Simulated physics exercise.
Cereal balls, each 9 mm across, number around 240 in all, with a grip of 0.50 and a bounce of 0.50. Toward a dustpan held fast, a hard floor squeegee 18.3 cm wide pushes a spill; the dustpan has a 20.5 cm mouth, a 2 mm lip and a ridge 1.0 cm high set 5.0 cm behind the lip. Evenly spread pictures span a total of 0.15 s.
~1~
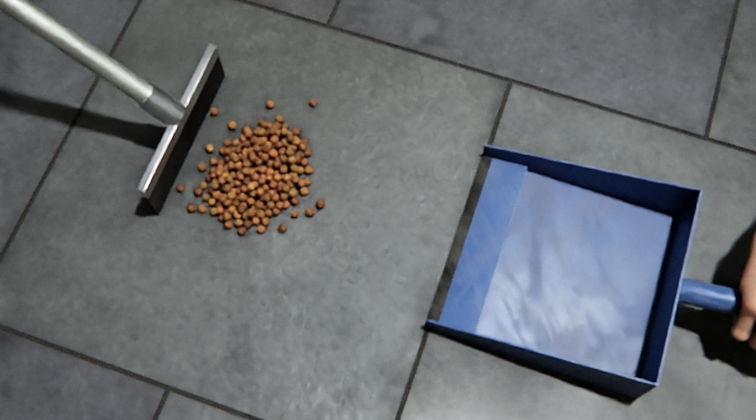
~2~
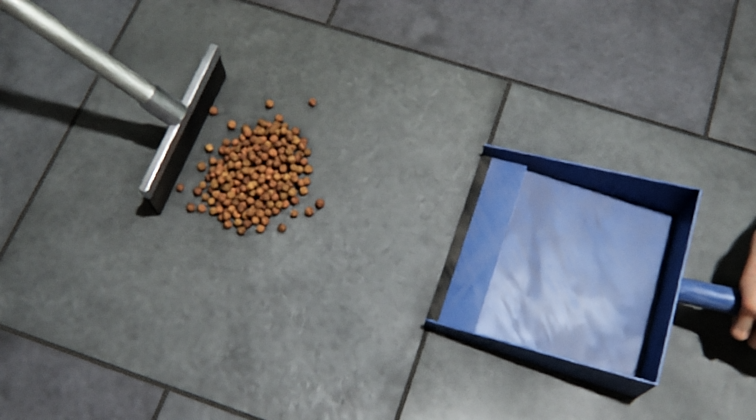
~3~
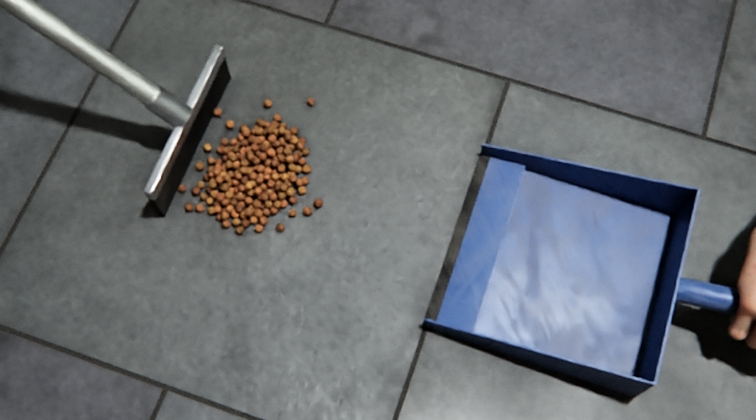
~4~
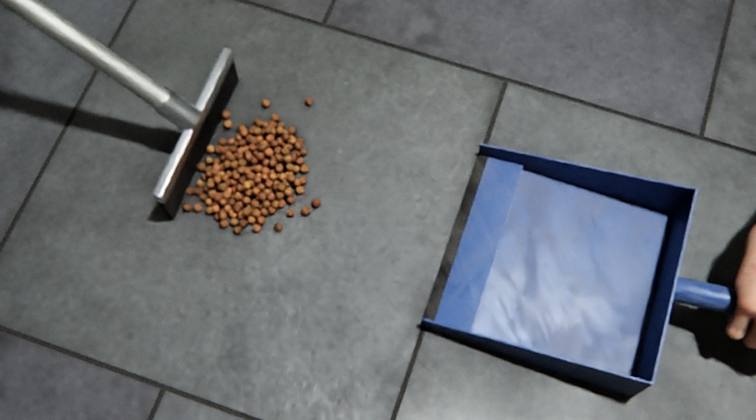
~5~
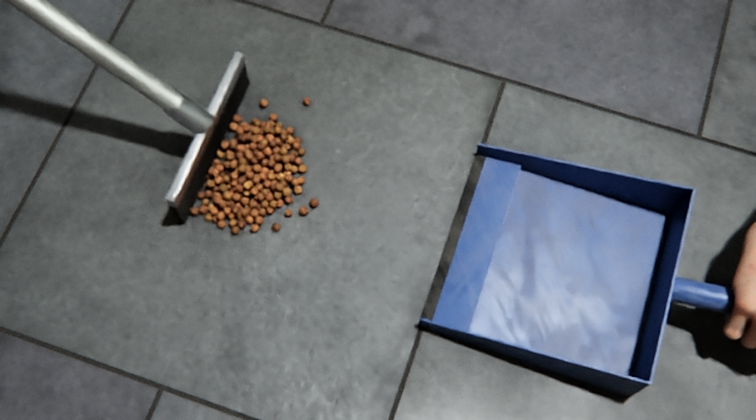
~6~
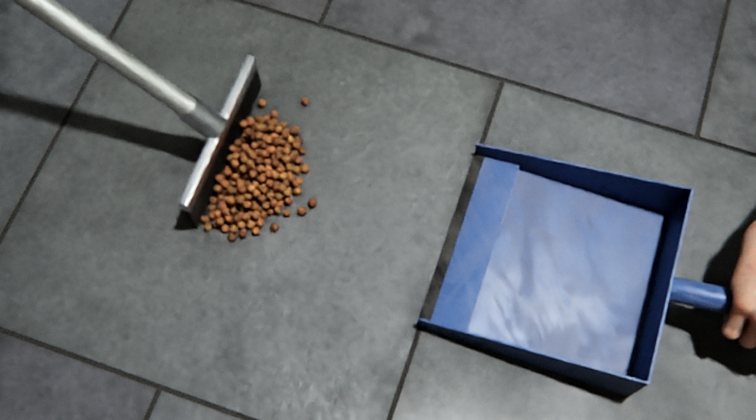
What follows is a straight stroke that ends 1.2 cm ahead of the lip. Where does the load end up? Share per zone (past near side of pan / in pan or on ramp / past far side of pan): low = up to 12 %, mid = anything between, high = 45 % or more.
Near side - low, pan - high, far side - low.
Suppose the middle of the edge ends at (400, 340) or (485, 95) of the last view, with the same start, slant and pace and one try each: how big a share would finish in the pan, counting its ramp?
I'd expect around 25 percent, then around 5 percent.
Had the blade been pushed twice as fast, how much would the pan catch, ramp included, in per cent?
About 70 %.
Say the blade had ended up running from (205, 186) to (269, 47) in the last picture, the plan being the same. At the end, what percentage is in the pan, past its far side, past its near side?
That ends as pan 25, far 25, and near 0.
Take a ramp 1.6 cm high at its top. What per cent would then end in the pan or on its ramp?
In that case roughly 60 percent.
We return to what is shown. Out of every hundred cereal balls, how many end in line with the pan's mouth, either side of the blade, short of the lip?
It comes to some 25 percent.
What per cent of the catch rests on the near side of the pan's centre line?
I'd say near 40 per cent.
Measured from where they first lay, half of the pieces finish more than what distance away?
26 cm or thereabouts.
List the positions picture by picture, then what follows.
Blade from (145, 192) to (213, 53), moved 0.0 cm, 0 of the pieces shifted so far; middle of the pieces at (259, 171); pan at (574, 276), in the first picture.
Blade from (147, 193) to (215, 53), moved 0.3 cm, 0 of the pieces shifted so far; middle of the pieces at (259, 170), in the second picture.
Blade from (152, 194) to (220, 54), moved 1.0 cm, 2 of the pieces shifted so far; middle of the pieces at (257, 170), in the third picture.
Blade from (161, 197) to (228, 57), moved 2.3 cm, 5 of the pieces shifted so far; middle of the pieces at (255, 170), in the fourth picture.
Blade from (173, 202) to (240, 61), moved 3.9 cm, 64 of the pieces shifted so far; middle of the pieces at (255, 169), in the fifth picture.
Blade from (186, 206) to (252, 64), moved 5.5 cm, 211 of the pieces shifted so far; middle of the pieces at (260, 170); pan at (565, 275), in the sixth picture.
Then, 0.23 s after the last picture, middle of the blade 13 cm from the lip; 0 % over the lip, far side 0 %, near side 5 %.
Then, 0.39 s after the last picture, middle of the blade 6 cm from the lip; 5 % over the lip, far side 5 %, near side 5 %.
Then, 0.66 s after the last picture, middle of the blade 1 cm from the lip; 65 % over the lip, far side 5 %, near side 5 %.
In the end, near side 5 %, pan 65 %, far side 5 %, in front of the lip or behind the blade 25 %.
